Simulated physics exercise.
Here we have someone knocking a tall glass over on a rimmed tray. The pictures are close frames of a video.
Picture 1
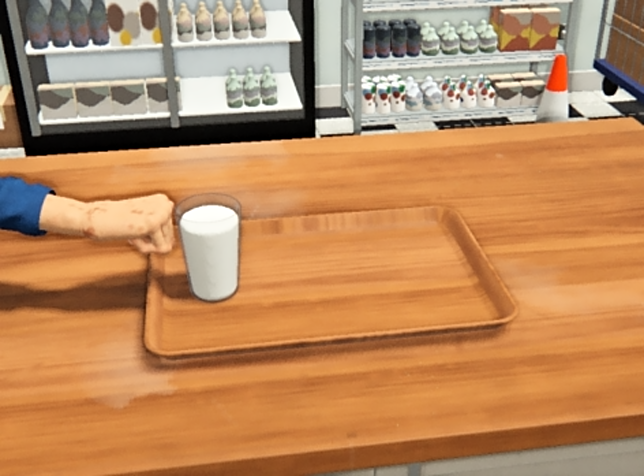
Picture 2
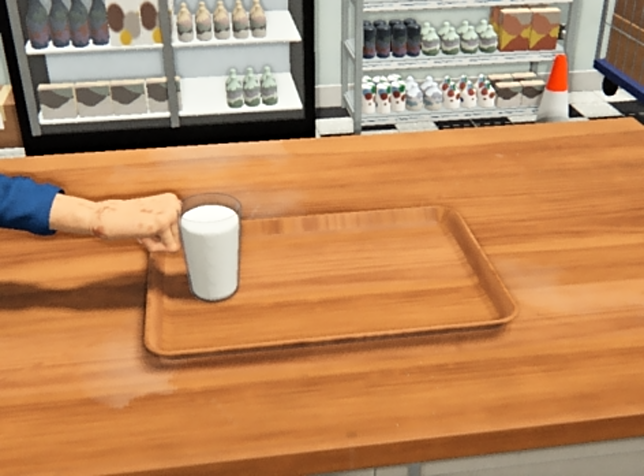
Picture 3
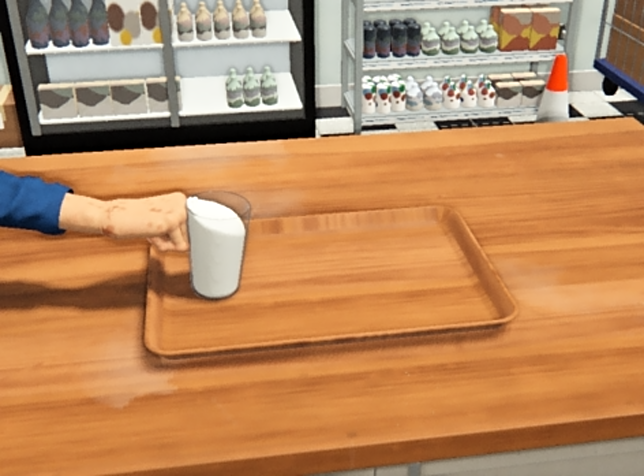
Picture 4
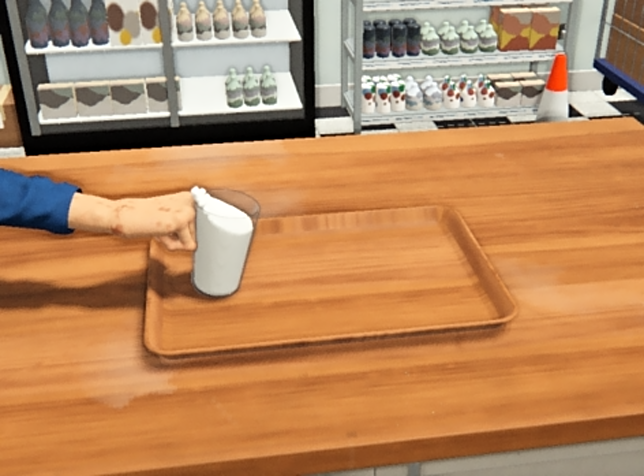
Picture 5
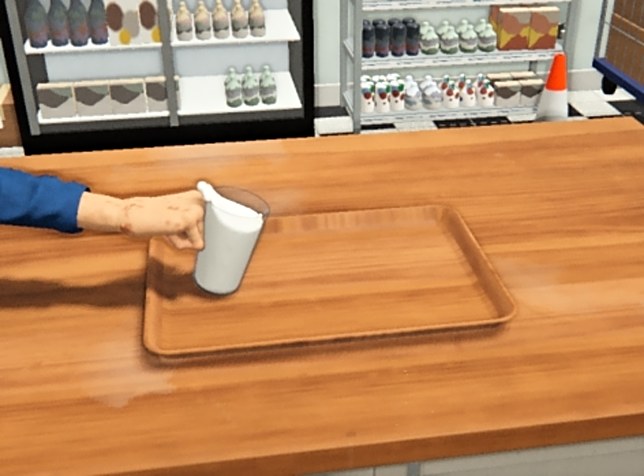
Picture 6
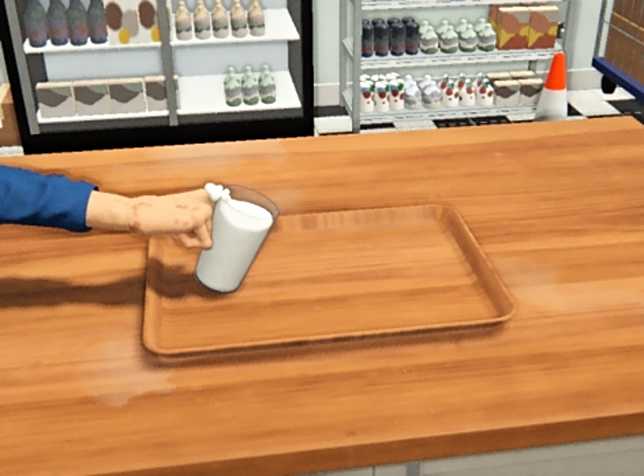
On a wooden counter in a shop, a hand in a blue sleeve pushed a tall glass of milk on a rimmed tray, and the glass leaned steadily over to the right.
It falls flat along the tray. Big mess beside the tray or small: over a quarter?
In the end over a quarter gets off the tray.
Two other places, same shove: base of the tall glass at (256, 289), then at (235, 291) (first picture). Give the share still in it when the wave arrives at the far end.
In turn 55 and 55 in a hundred.
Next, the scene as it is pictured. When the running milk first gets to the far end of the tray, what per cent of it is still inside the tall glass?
About 45 per cent.
A moment on, the tall glass is falling and 89 per cent is in the glass, 0 on the tray and 10 above or beyond its rim.
Next, the tall glass lies on its side and 52 per cent is in the glass, 44 on the tray and 4 above or beyond its rim.
Then the tall glass lies on its side and 28 per cent is in the glass, 56 on the tray and 16 above or beyond its rim.
Later the tall glass lies on its side and 15 per cent is in the glass, 45 on the tray and 40 above or beyond its rim.
In the end 61 per cent is held by tray and glass, 39 is off the tray.
